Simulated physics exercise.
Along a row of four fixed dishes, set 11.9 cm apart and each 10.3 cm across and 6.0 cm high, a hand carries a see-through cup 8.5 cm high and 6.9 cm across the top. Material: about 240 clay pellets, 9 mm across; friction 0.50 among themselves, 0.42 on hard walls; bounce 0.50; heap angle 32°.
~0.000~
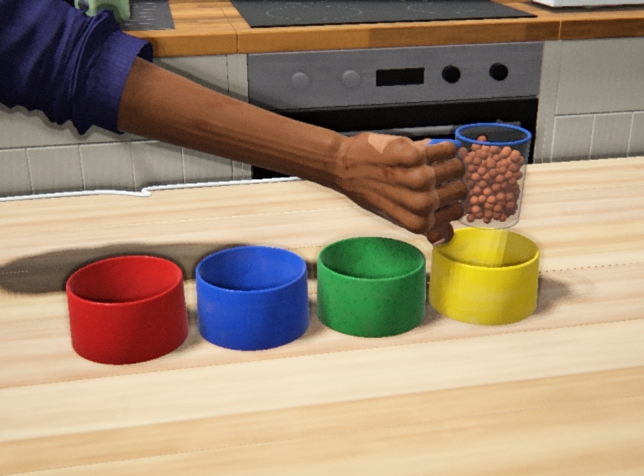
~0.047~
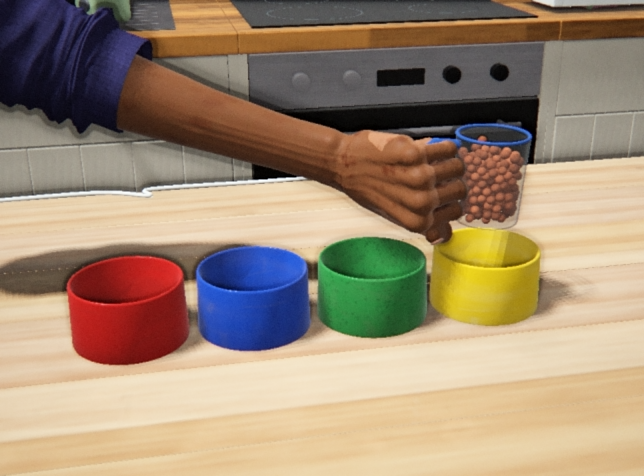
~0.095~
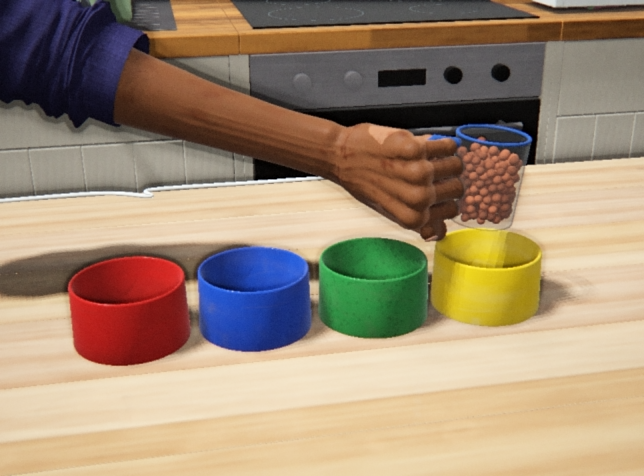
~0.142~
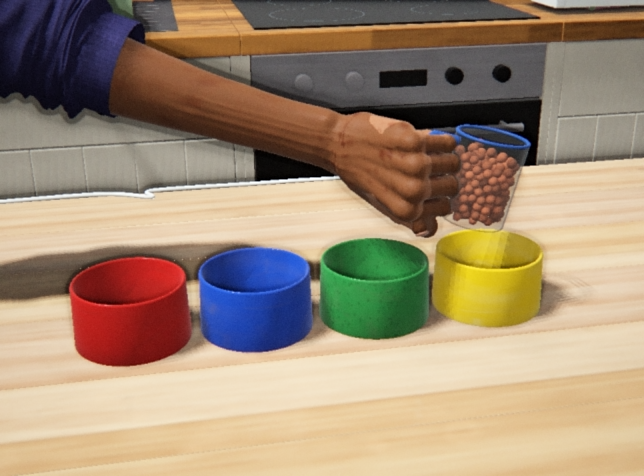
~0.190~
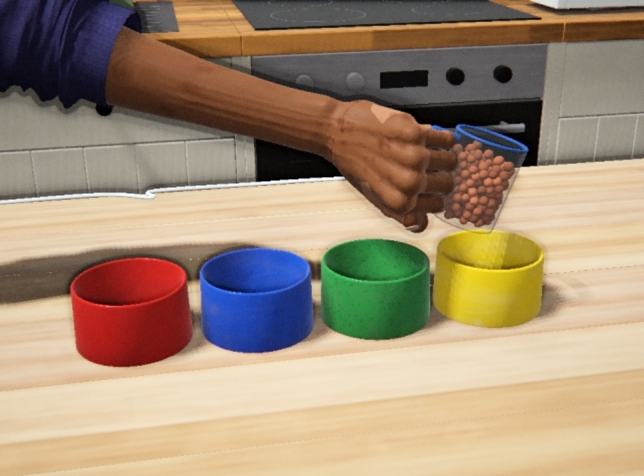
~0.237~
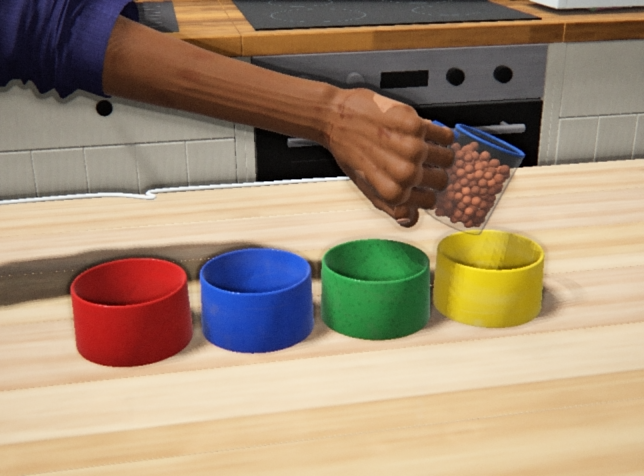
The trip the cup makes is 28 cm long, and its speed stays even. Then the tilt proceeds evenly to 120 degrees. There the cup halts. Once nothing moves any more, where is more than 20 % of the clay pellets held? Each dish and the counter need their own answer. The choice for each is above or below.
Red dish - below it, blue dish - below it, green dish - above it, yellow dish - below it, counter - below it.
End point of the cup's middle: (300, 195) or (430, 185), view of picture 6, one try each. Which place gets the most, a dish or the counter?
Largest portions, in order: Green and yellow.
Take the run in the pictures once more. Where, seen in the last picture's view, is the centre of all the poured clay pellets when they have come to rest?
My guess is close to (387, 298).
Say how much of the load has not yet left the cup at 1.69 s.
Roughly 0 per cent, I'd say.
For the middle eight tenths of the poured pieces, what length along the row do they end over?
That stretch comes to around 8 cm.
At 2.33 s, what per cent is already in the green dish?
Close to 85 percent of the load.
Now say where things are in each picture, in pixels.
Cup at (490, 177), tilt 0 degrees, lip at (527, 132), moved 0.0 cm; middle of the pieces at (493, 185); yellow dish at (486, 248); green dish at (372, 258); blue dish at (252, 268); red dish at (125, 279), in the first picture.
Cup at (489, 177), tilt 1 degrees, lip at (527, 133), moved 0.1 cm; middle of the pieces at (492, 186), in the second picture.
Cup at (487, 178), tilt 5 degrees, lip at (527, 136), moved 0.5 cm; middle of the pieces at (489, 187), in the third picture.
Cup at (482, 179), tilt 11 degrees, lip at (526, 141), moved 1.1 cm; middle of the pieces at (483, 188), in the fourth picture.
Cup at (477, 180), tilt 17 degrees, lip at (523, 147), moved 1.8 cm; middle of the pieces at (477, 190), in the fifth picture.
Cup at (471, 181), tilt 23 degrees, lip at (520, 152), moved 2.4 cm; middle of the pieces at (470, 190); yellow dish at (490, 250); green dish at (376, 260); blue dish at (256, 271); red dish at (129, 282). Its pace works out near 130 degrees a second; the hand travels 14 cm a second, in the sixth picture.
Then, at 1.11 s, tilt 120 degrees; cup holds 35 %, green 50 %, yellow 5 %.
After 1.69 s, tilt 120 degrees; cup holds 0 %, green 85 %, yellow 5 %.
After 2.33 s, tilt 120 degrees; cup holds 0 %, green 85 %, yellow 5 %.
At rest (2.6 s), red 0 %, blue 0 %, green 85 %, yellow 5 %, counter 10 %.
